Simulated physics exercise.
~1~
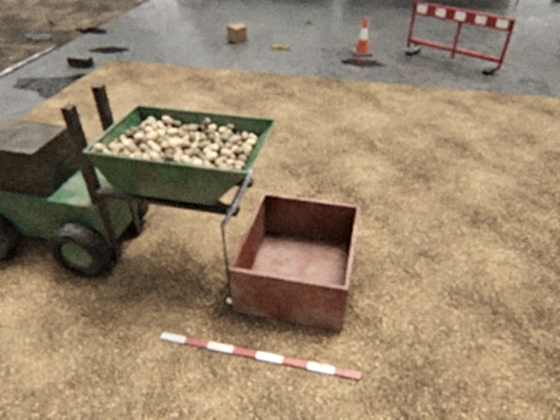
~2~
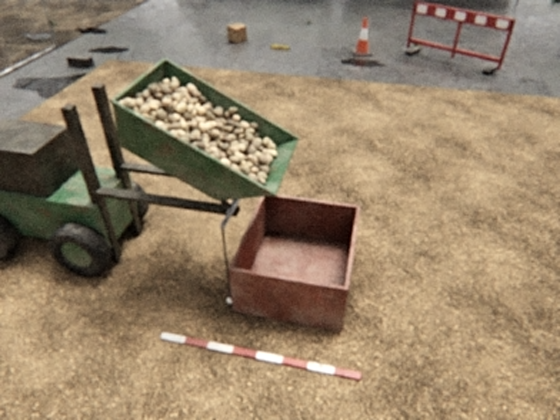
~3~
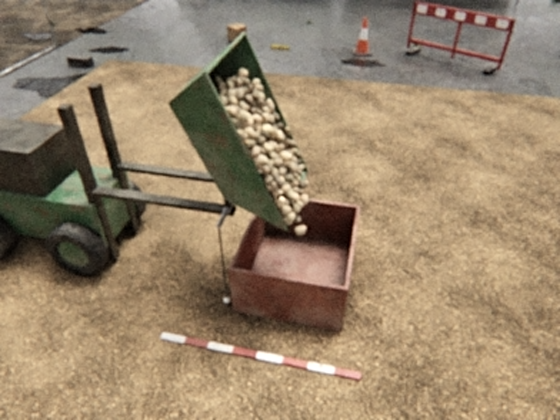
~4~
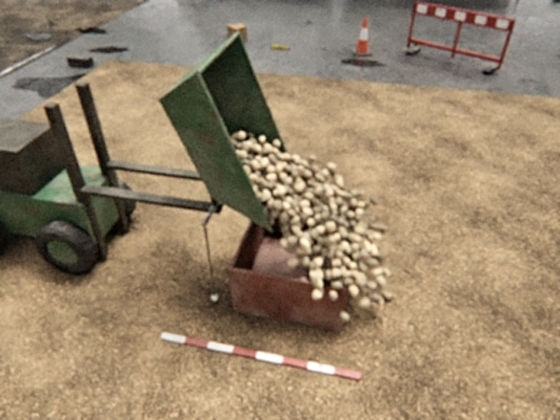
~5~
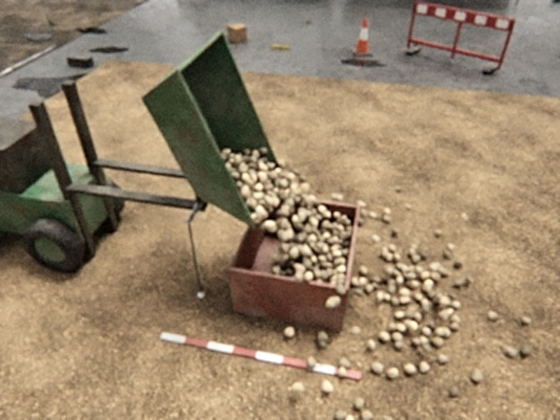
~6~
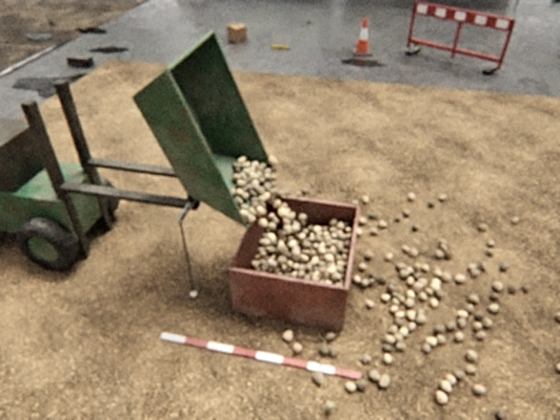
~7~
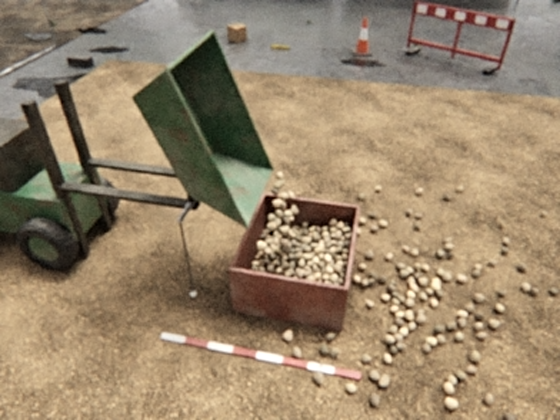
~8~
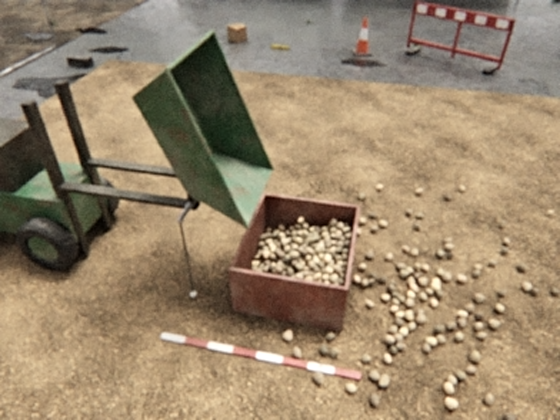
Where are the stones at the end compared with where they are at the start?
At the start the stones are all heaped in the raised green skip at the upper left. At the end they are lower and farther right, mostly in the reddish-brown box, with the rest scattered on the ground around it.
We see a green fork truck tip its raised skip of pale stones toward a reddish-brown box, then back away to the left as they pour out. The skip ends empty and still tilted, with most stones in the box and the rest scattered on the ground, mainly to the right.
